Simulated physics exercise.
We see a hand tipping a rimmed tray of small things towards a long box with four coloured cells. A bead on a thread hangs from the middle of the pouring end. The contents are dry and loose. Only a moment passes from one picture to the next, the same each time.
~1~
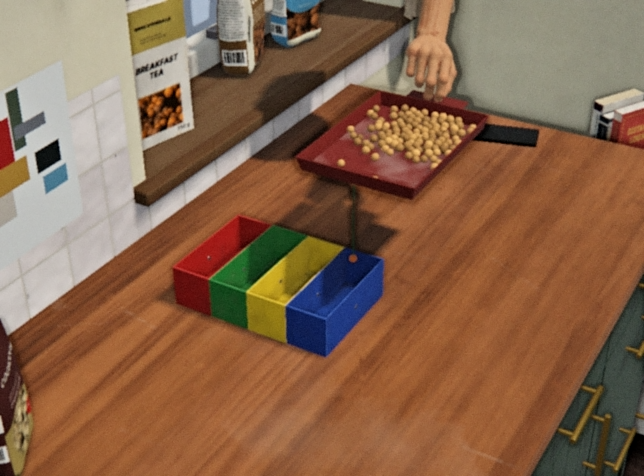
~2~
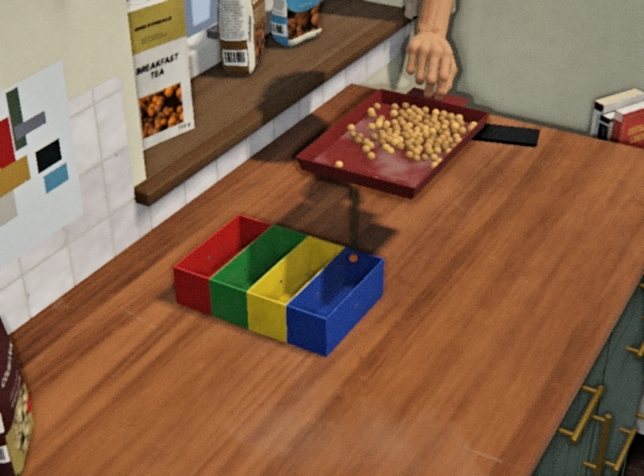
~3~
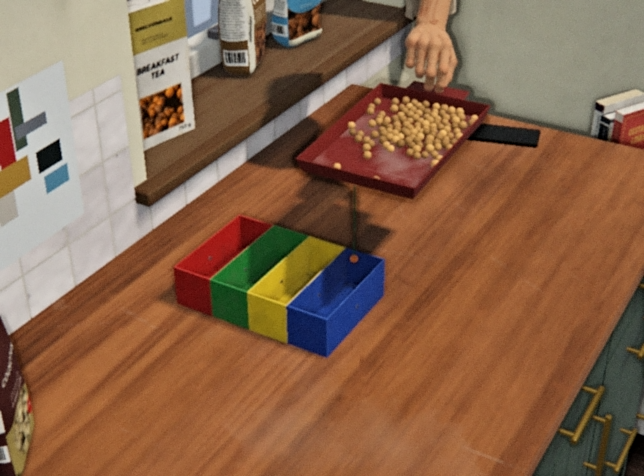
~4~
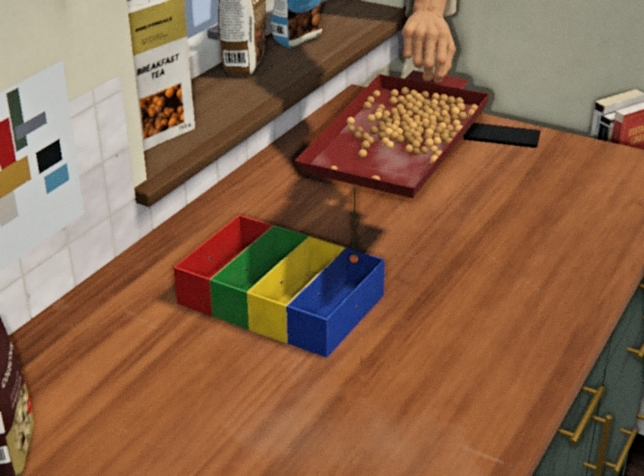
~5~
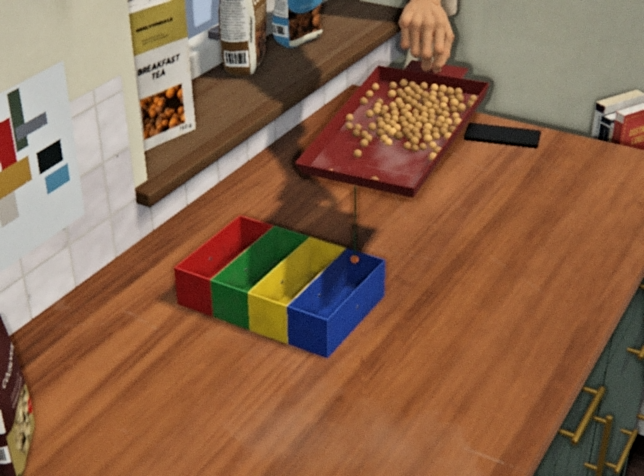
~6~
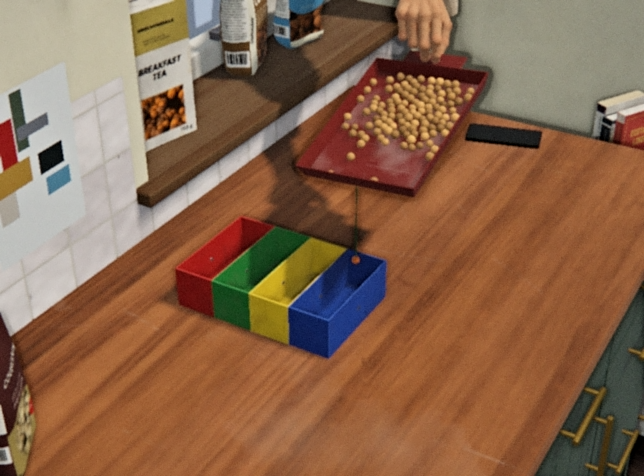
Hand gradually tilting a red tray of small round beads above a box with red, green, yellow and blue cells.
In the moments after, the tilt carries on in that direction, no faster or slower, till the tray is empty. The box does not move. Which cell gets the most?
Most goes to the yellow cell.
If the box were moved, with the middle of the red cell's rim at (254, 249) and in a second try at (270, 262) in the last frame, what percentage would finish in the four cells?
The first gives 100 %, the second 90 %.
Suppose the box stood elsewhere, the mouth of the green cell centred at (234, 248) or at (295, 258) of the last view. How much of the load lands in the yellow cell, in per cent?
The first gives 30 %, the second 30 %.
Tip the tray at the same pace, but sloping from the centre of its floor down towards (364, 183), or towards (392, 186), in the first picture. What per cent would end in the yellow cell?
First some 20, then 0 per cent.
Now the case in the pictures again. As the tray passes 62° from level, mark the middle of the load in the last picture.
Close to (327, 171).
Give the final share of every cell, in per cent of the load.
About: Red cell 0, green cell 20, yellow cell 60, blue cell 20 per cent.
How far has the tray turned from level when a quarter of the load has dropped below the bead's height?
Around 80° of tilt.
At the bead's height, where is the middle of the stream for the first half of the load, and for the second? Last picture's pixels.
Around (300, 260) and then (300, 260).
Shortly afterwards, tray tipped steeply; the bulk on the tray; a little in the yellow cell; a little in the green cell; only a few in the blue cell; a little falling or outside the box.
Next, tray tipped past a quarter turn; only a few on the tray; near half in the yellow cell; near a quarter in the green cell; a little in the blue cell; only a few in the red cell; a little falling or outside the box.
Some moments later, tray tipped past a quarter turn; near half in the yellow cell; near a quarter in the green cell; near a quarter in the blue cell; only a few in the red cell; only a few falling or outside the box.
In the end, tray tipped past a quarter turn; near half in the yellow cell; near a quarter in the green cell; near a quarter in the blue cell; only a few in the red cell; only a few outside the box.
